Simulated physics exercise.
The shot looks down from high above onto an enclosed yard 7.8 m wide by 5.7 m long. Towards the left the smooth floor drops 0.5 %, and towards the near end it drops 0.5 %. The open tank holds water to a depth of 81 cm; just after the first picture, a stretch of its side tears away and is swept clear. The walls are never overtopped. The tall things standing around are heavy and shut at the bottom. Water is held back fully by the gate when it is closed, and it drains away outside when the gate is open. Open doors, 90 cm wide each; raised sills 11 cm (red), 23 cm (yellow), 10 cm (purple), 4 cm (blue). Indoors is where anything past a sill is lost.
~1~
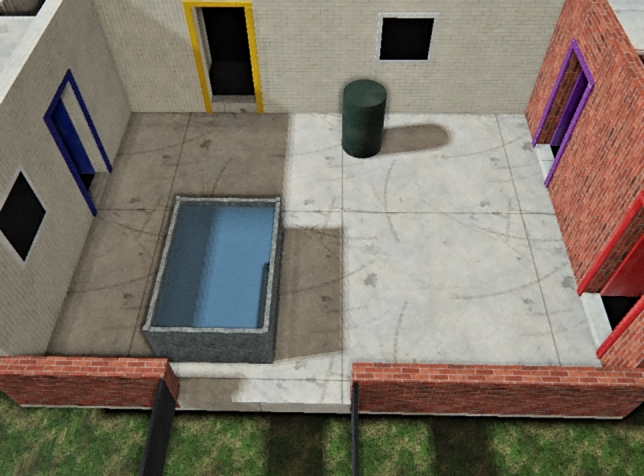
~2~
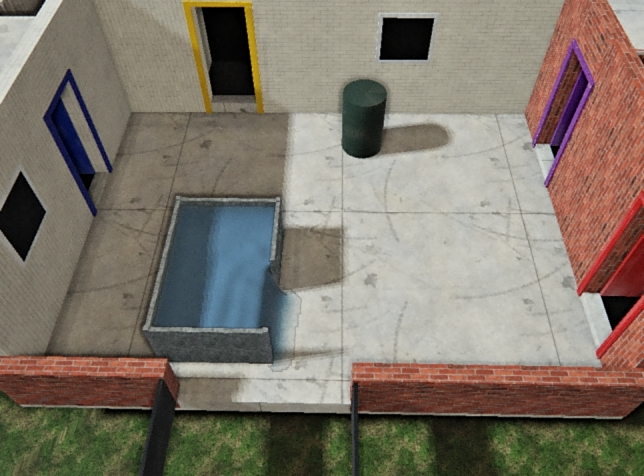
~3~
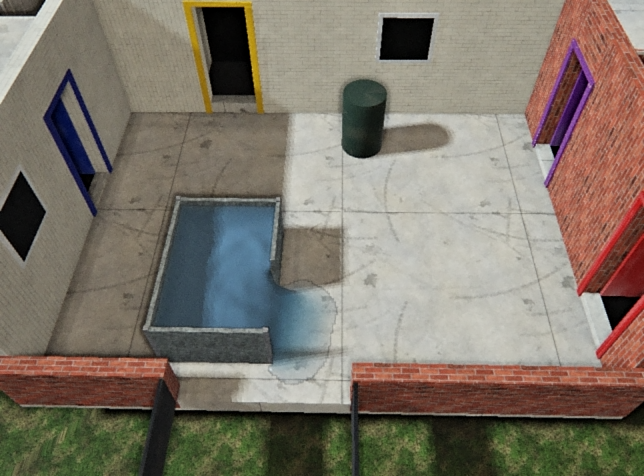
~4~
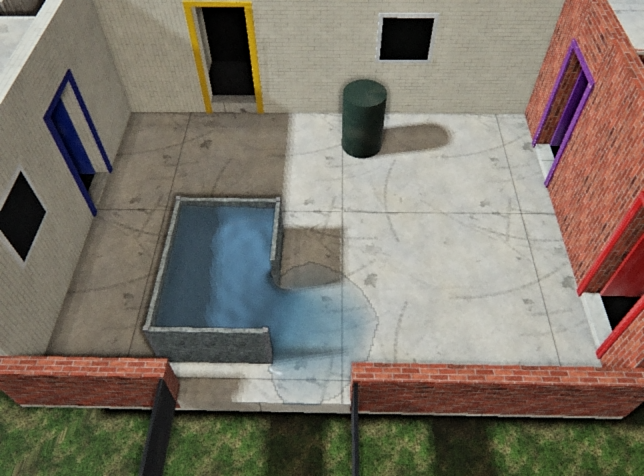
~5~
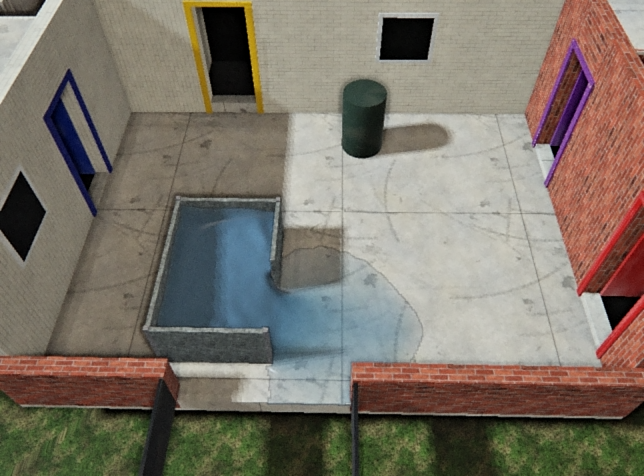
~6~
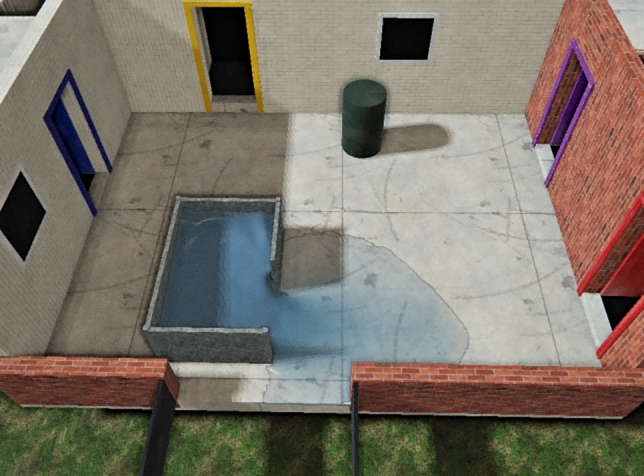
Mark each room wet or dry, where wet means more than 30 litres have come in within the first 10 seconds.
Red door - wet, yellow door - dry, purple door - dry, blue door - dry.
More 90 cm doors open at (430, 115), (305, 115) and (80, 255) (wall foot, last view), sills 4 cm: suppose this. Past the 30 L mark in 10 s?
Door 1: Higher; door 2: Lower; door 3: Lower.
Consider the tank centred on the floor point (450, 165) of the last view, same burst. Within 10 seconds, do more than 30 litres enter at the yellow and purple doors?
Well, yellow ends up inside the mark and purple ends up beyond the mark.
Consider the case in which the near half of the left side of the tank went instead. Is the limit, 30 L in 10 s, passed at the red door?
Against the limit, red does not exceed it.
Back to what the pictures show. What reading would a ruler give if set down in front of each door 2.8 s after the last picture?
Measured in centimetres, the red door gives 25, the yellow door 0, the purple door 9 and the blue door 0.
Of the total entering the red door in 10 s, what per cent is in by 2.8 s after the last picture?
Some 75 per cent by then.
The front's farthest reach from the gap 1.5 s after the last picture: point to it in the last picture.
That's around (540, 199) in the last picture.
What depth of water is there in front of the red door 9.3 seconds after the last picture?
The depth there is near 5.0 cm.
Then, 0.7 s after the last picture water covers 30 % of the floor and is deepest (41 cm) near (277, 337); red door 15 cm at the sill, 0 L in, yellow door not reached, purple door not reached, blue door not reached.
Then, 1.5 s after the last picture water covers 35 % of the floor and is deepest (39 cm) near (596, 390); red door 33 cm at the sill, 69 L in, yellow door not reached, purple door not reached, blue door not reached.
Then, 2.8 s after the last picture water covers 40 % of the floor and is deepest (24 cm) near (585, 353); red door 25 cm at the sill, 215 L in, yellow door not reached, purple door 9 cm at the sill, 0 L in, blue door not reached.
Then, 5.3 s after the last picture water covers 50 % of the floor and is deepest (17 cm) near (388, 140); red door 13 cm at the sill, 284 L in, yellow door not reached, purple door 5 cm at the sill, 0 L in, blue door not reached.
Then, 9.3 s after the last picture water covers 85 % of the floor and is deepest (10 cm) near (388, 140); red door 5 cm at the sill, 287 L in, yellow door 2 cm at the sill, 0 L in, purple door 8 cm at the sill, 1 L in, blue door 6 cm at the sill, 0 L in.
